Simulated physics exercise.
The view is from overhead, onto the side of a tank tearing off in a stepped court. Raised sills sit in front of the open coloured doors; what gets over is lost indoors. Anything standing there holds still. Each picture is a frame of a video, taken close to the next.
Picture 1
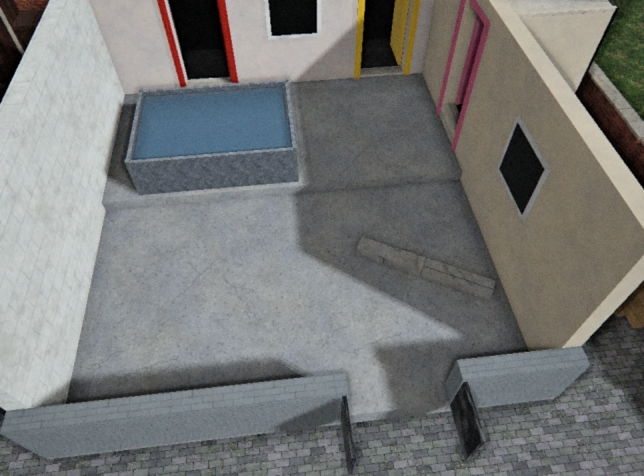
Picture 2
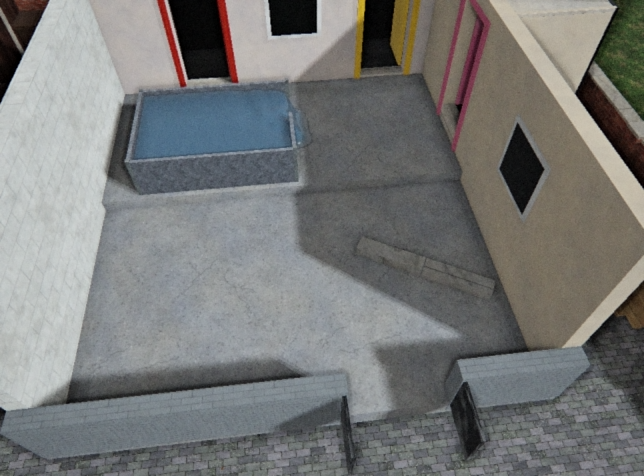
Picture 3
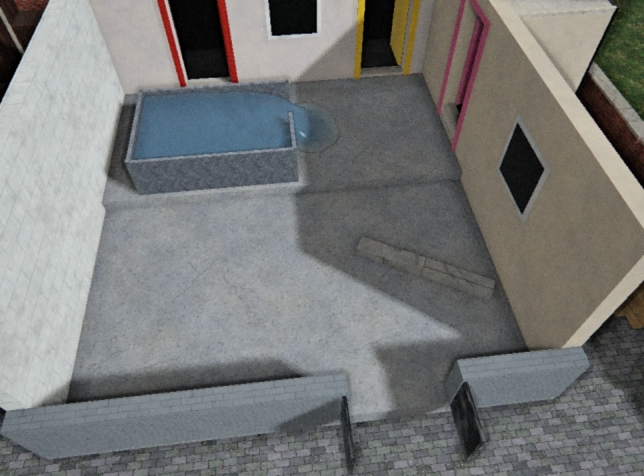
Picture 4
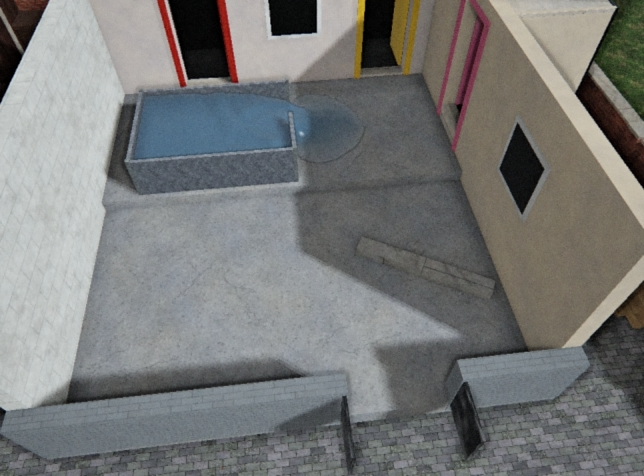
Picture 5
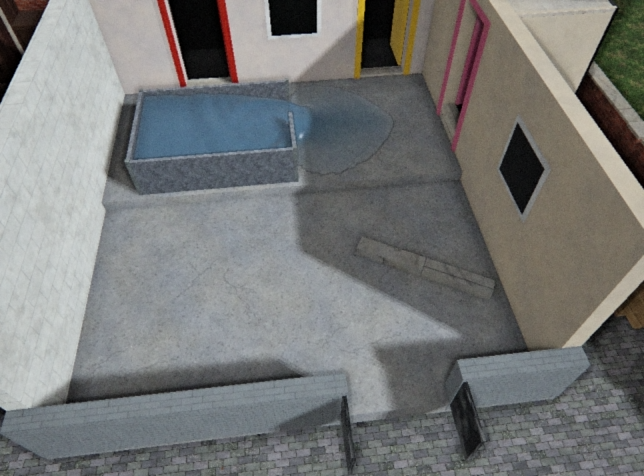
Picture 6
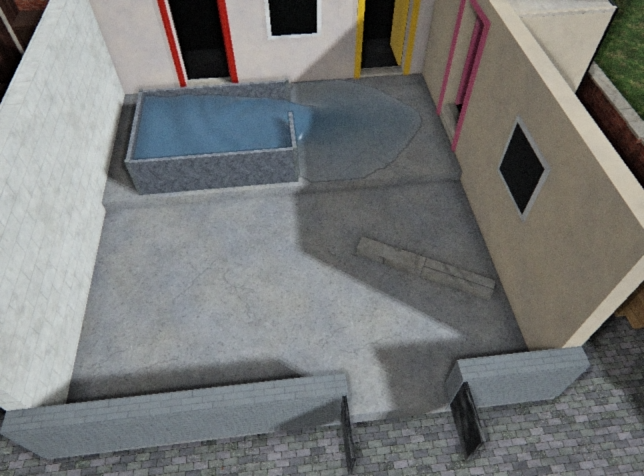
Water pours from the right side of a raised stone tank in a walled, stepped grey court, seen from high overhead by a still camera. Red and yellow door surrounds stand along the back wall, a pink one at right, with a long pale block lying on the shaded floor. The blue water lies still, then breaks out and spreads rightward across the upper paving in a thin, widening, rounded sheet.
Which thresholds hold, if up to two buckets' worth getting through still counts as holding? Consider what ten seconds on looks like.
The red door holds; the pink door holds; the yellow door does not hold.
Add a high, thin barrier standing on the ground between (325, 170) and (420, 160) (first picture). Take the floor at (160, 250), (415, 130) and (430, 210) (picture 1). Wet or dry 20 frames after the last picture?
The first spot is untouched, the second swamped, the third swamped.
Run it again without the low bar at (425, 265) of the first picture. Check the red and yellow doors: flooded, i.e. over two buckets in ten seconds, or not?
As I see it, the red doorway remains within the limit, and the yellow doorway tops the limit.
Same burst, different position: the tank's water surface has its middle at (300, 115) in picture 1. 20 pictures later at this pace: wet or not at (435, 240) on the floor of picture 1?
Soaked.
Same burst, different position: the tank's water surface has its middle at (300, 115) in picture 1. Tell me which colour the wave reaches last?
Door noted: The red one.
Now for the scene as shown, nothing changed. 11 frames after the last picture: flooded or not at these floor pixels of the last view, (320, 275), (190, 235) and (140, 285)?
First spot not wet, second not wet, third not wet.
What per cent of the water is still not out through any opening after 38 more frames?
Around 88 parts in a hundred.
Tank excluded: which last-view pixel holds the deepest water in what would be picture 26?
Roughly (493, 270).
A moment on, water covers 25 % of the floor; the red door not reached, the pink door wet at the sill, nothing in, the yellow door wet at the sill, nothing in.
Next, water covers 25 % of the floor; the red door not reached, the pink door wet at the sill, nothing in, the yellow door over two buckets in.
Then, water covers 35 % of the floor; the red door not reached, the pink door under two buckets in, the yellow door far over two buckets in.
Later, water covers 55 % of the floor; the red door wet at the sill, nothing in, the pink door under two buckets in, the yellow door far over two buckets in.
In the end, water covers 95 % of the floor; the red door wet at the sill, nothing in, the pink door under two buckets in, the yellow door far over two buckets in.
